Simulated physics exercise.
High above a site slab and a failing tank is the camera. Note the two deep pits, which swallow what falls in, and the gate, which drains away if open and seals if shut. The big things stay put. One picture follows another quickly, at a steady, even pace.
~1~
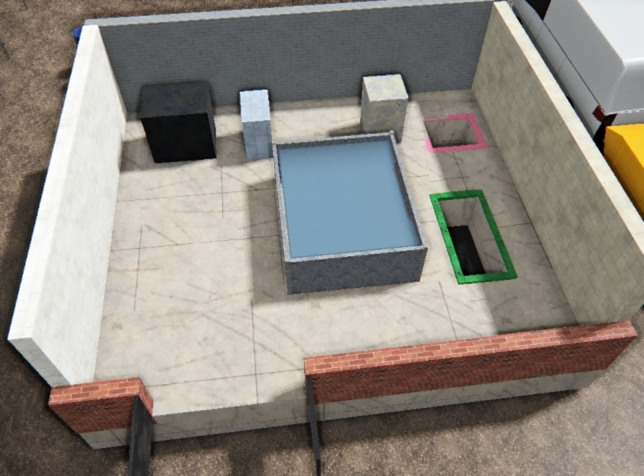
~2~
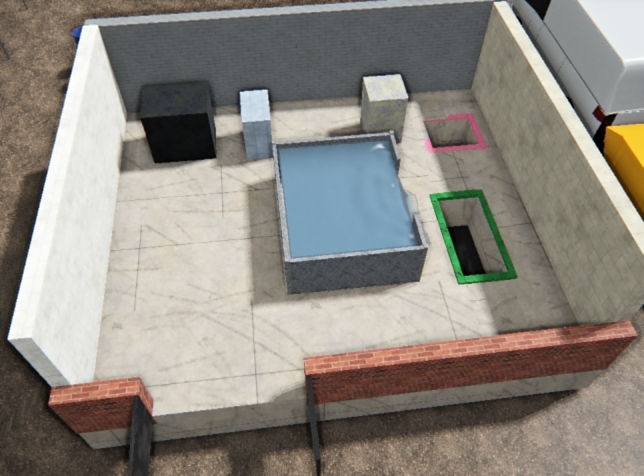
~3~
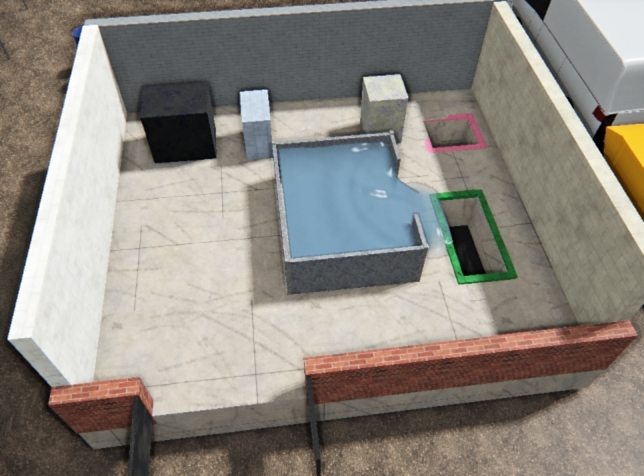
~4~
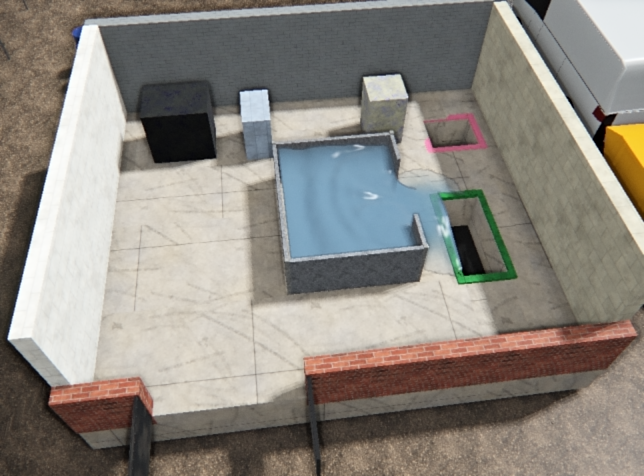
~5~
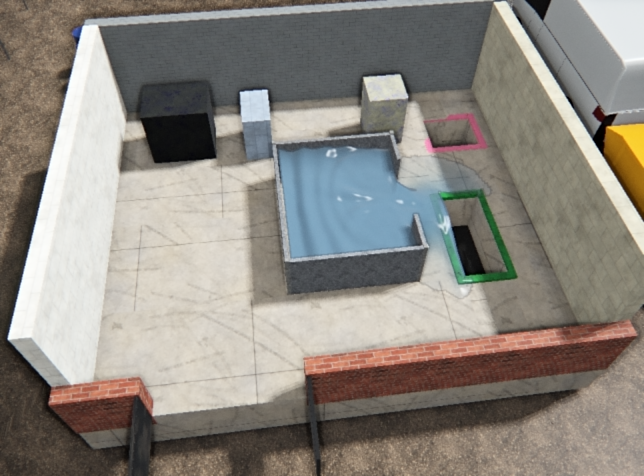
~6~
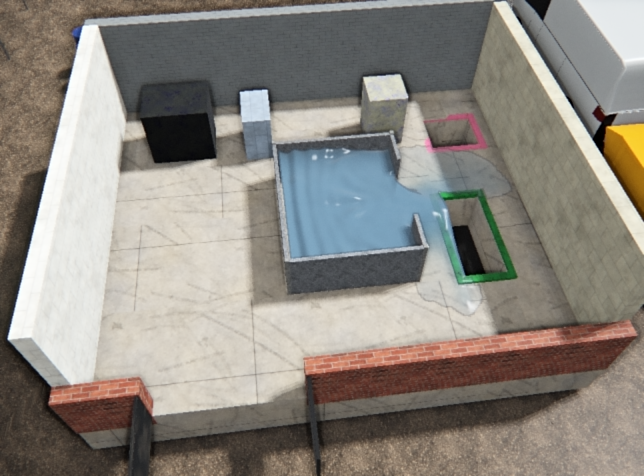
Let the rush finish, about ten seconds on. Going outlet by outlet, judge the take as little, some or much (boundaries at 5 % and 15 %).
My judgement: The gate ends up with little, the pink pit ends up with some, the green pit ends up with much.
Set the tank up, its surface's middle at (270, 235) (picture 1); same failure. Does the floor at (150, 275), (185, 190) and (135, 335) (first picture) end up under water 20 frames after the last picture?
Spot 1 unwetted, spot 2 unwetted, and spot 3 unwetted.
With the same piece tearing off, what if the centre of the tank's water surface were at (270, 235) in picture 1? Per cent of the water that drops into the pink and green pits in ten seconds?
I'd say pink gets 15 % and green gets 45 %.
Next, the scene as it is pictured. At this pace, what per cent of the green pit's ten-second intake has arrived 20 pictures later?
I get 70 per cent.
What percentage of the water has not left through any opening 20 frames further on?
Roughly 50 parts in a hundred.
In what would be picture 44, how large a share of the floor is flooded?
About 30 per cent.
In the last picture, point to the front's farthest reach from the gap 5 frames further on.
The wet edge reaches furthest near (474, 112).
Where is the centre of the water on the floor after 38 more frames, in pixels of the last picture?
My guess is about (381, 224).
A moment on, water covers 10 % of the floor; the gate 0 %, the pink pit 1 %, the green pit 20 %.
Next, water covers 15 % of the floor; the gate 0 %, the pink pit 3 %, the green pit 32 %.
Then, water covers 20 % of the floor; the gate 0 %, the pink pit 5 %, the green pit 44 %.
Later, water covers 30 % of the floor; the gate 0 %, the pink pit 8 %, the green pit 57 %.
In the end, water covers 30 % of the floor; the gate 0 %, the pink pit 11 %, the green pit 65 %.
